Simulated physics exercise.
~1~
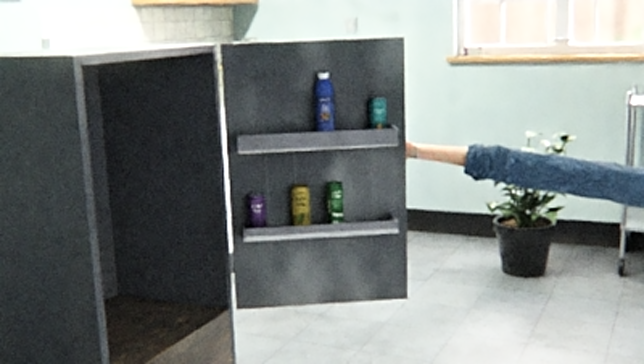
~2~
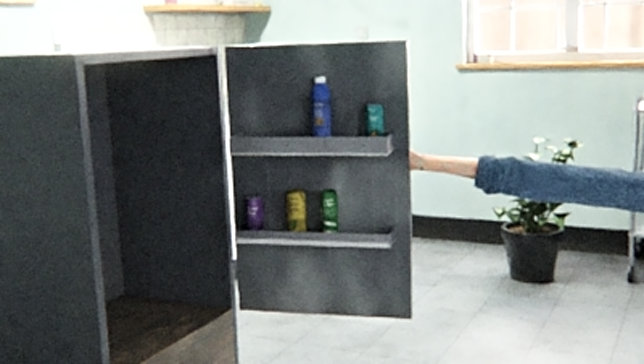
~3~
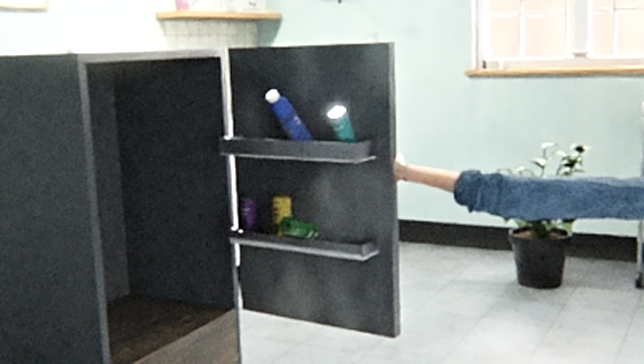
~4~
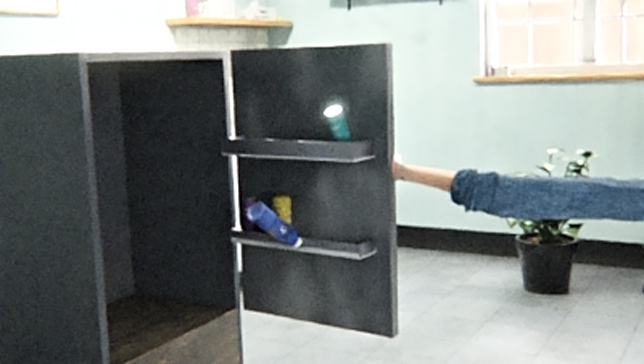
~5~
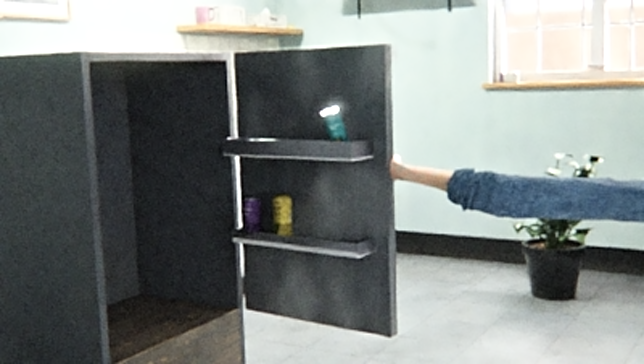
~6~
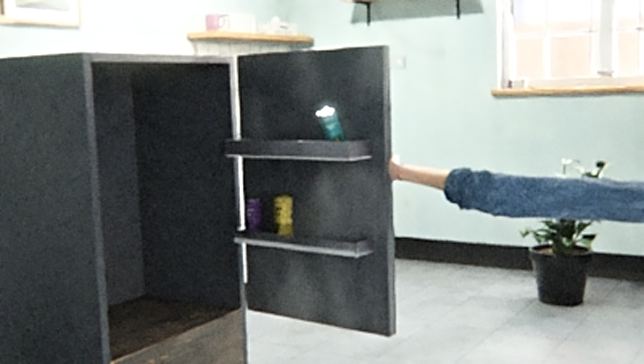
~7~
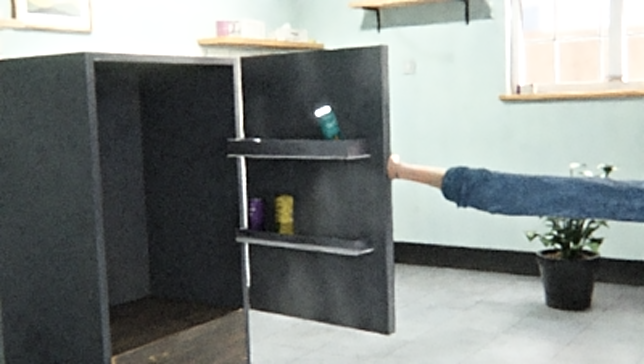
Blue bottle and green can toppling out of a dark locker door's racks as a hand swings it, three cans remaining.
